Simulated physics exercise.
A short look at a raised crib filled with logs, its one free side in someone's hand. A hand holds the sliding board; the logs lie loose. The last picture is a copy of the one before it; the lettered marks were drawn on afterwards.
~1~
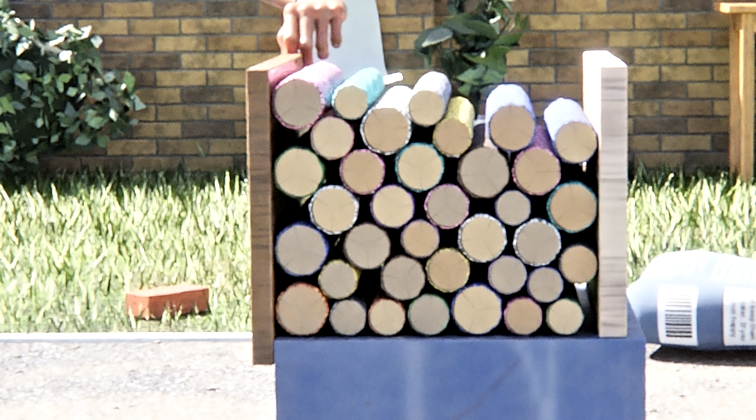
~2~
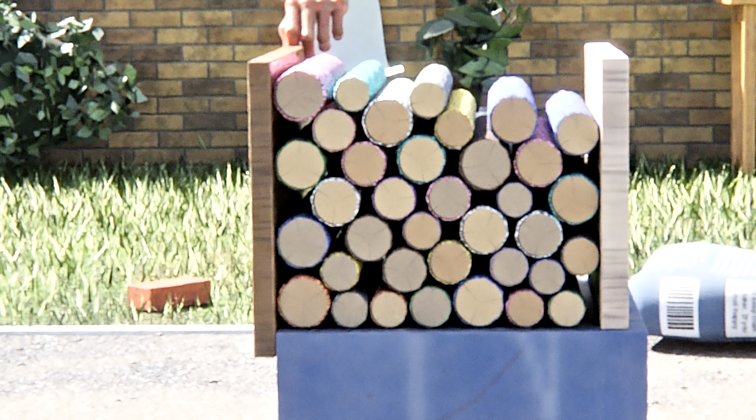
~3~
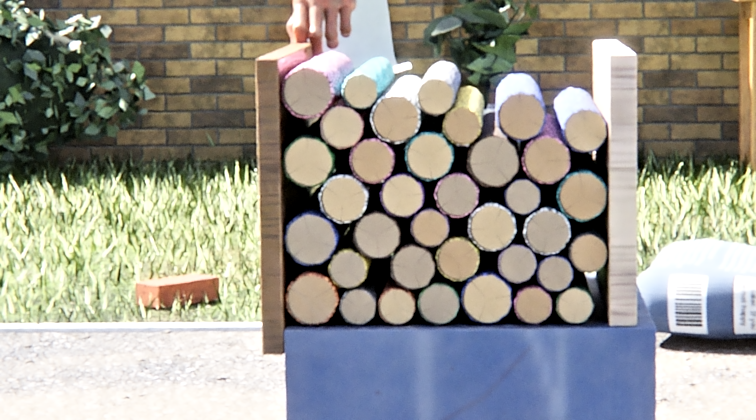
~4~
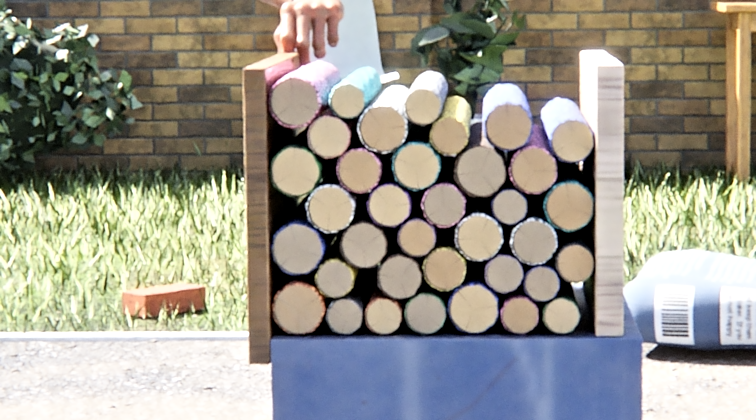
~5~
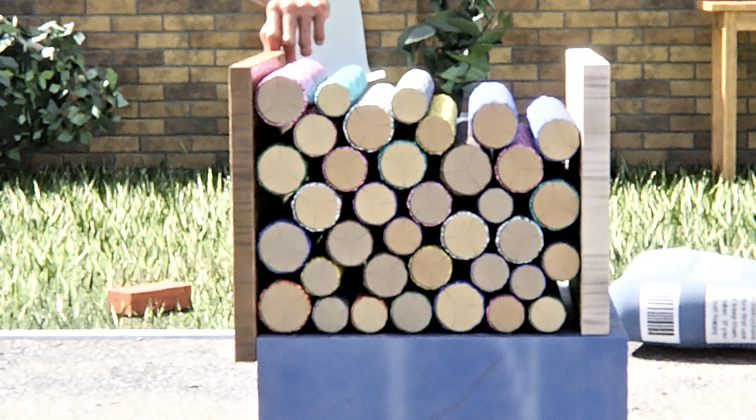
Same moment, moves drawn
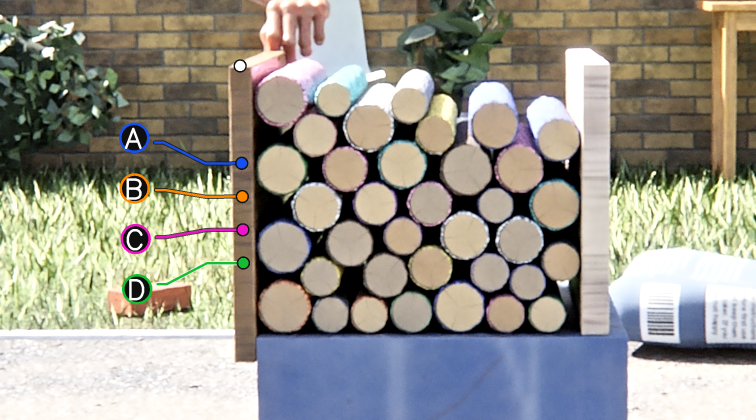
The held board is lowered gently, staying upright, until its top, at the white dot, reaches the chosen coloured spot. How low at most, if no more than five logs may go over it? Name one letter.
Mark D is as low as it can go.
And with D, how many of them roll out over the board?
The count is four.
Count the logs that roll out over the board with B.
The count is one.
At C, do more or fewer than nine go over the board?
At C, fewer than nine.
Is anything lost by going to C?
Yes.
On the marked copy, A at (242, 163); B at (242, 196); C at (243, 230); D at (244, 263); the white dot at (240, 66).
With D. Early on, top of the board (254, 152).
Further on, top of the board (255, 252).
At the end, top of the board (255, 262), four out over the board.
As for the rest, A none out over the board; B one out over the board; C one out over the board.
